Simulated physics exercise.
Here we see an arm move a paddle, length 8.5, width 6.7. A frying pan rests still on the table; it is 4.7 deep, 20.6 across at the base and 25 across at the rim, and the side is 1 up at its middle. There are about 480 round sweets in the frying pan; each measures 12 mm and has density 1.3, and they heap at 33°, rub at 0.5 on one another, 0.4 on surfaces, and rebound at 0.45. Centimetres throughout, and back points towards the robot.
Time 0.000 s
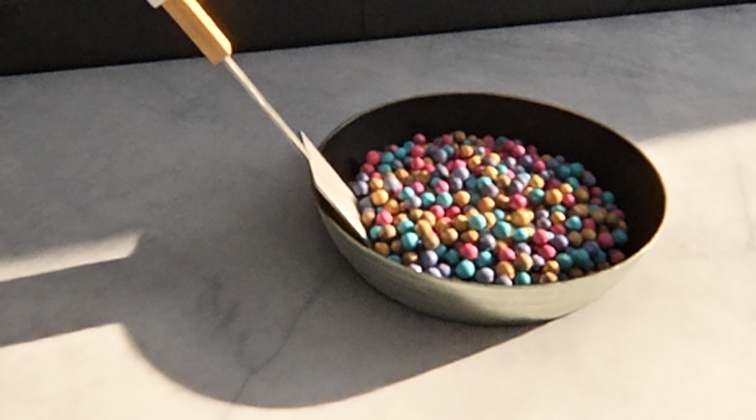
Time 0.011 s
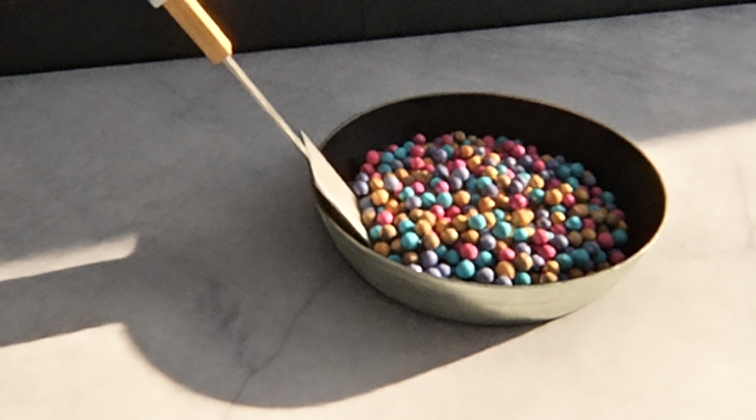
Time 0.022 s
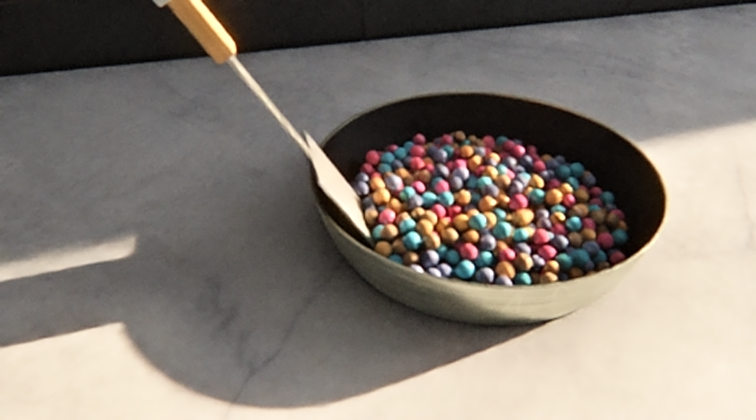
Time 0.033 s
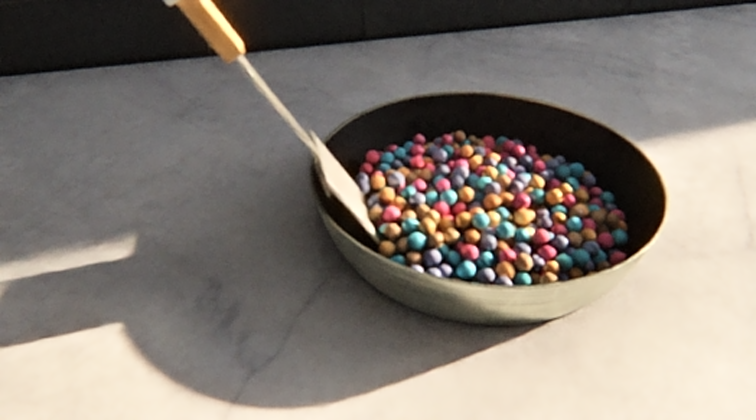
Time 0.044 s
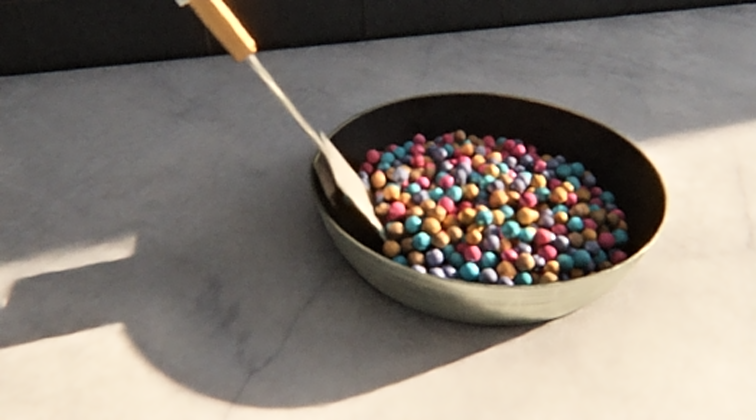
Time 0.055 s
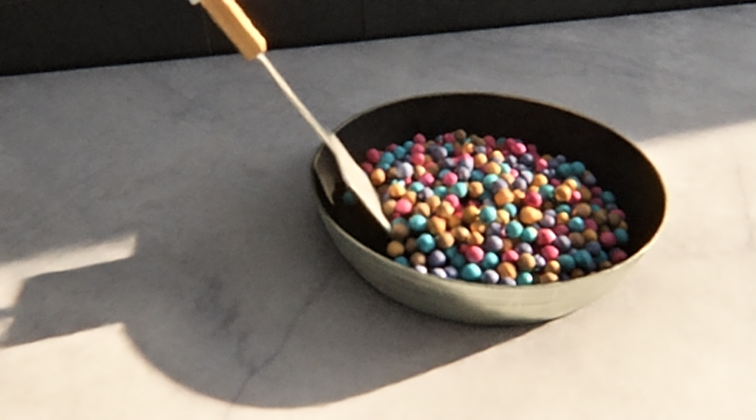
A wooden-handled spatula moving slowly rightward inside a dark pan of small multicoloured balls, nudging those nearest its blade.
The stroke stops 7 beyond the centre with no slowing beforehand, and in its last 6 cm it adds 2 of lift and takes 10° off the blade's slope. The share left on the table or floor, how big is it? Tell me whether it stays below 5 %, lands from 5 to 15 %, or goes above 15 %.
It stays below 5 %.
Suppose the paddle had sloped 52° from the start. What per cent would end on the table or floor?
That would leave close to 0 per cent on the table or floor.
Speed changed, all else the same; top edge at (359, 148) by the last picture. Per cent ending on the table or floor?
About 10 percent.
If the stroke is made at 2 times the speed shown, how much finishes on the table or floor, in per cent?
Some 10 per cent.
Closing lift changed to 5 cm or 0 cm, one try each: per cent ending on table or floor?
I'd put it near 0 in a hundred, then near 0 in a hundred.
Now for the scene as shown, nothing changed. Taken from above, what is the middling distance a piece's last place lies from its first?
I'd guess close to 3 centimetres.
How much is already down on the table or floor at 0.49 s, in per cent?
Fraction noted: Close to 2 per cent.
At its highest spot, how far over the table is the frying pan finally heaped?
5.5 cm.
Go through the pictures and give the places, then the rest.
The paddle top edge at (306, 155), sloping 60°; upper third of the load around (471, 198), from x 350 to 620, top at y 135; 481 in the frying pan, in the first picture.
The paddle top edge at (307, 155), sloping 60°; upper third of the load around (471, 198), from x 350 to 620, top at y 135, in the second picture.
The paddle top edge at (310, 154), sloping 60°; upper third of the load around (471, 199), from x 350 to 620, top at y 135, in the third picture.
The paddle top edge at (317, 154), sloping 60°; upper third of the load around (471, 200), from x 350 to 620, top at y 135, in the fourth picture.
The paddle top edge at (326, 152), sloping 60°; upper third of the load around (468, 199), from x 350 to 620, top at y 135, in the fifth picture.
The paddle top edge at (335, 151), sloping 60°; upper third of the load around (474, 197), from x 350 to 620, top at y 135; 481 in the frying pan, in the sixth picture.
After 0.15 s, sloping 60°, highest piece 5 above the table; 481 in the frying pan.
After 0.24 s, sloping 56°, highest piece 6 above the table; 481 in the frying pan.
After 0.49 s, sloping 50°, highest piece 6 above the table; 475 in the frying pan, 6 on the table or floor.
After 1.54 s, sloping 50°, highest piece 5 above the table; 475 in the frying pan, 6 on the table or floor.
In the end, 475 in the frying pan, 6 on the table or floor. That is 1 % on the table or floor.
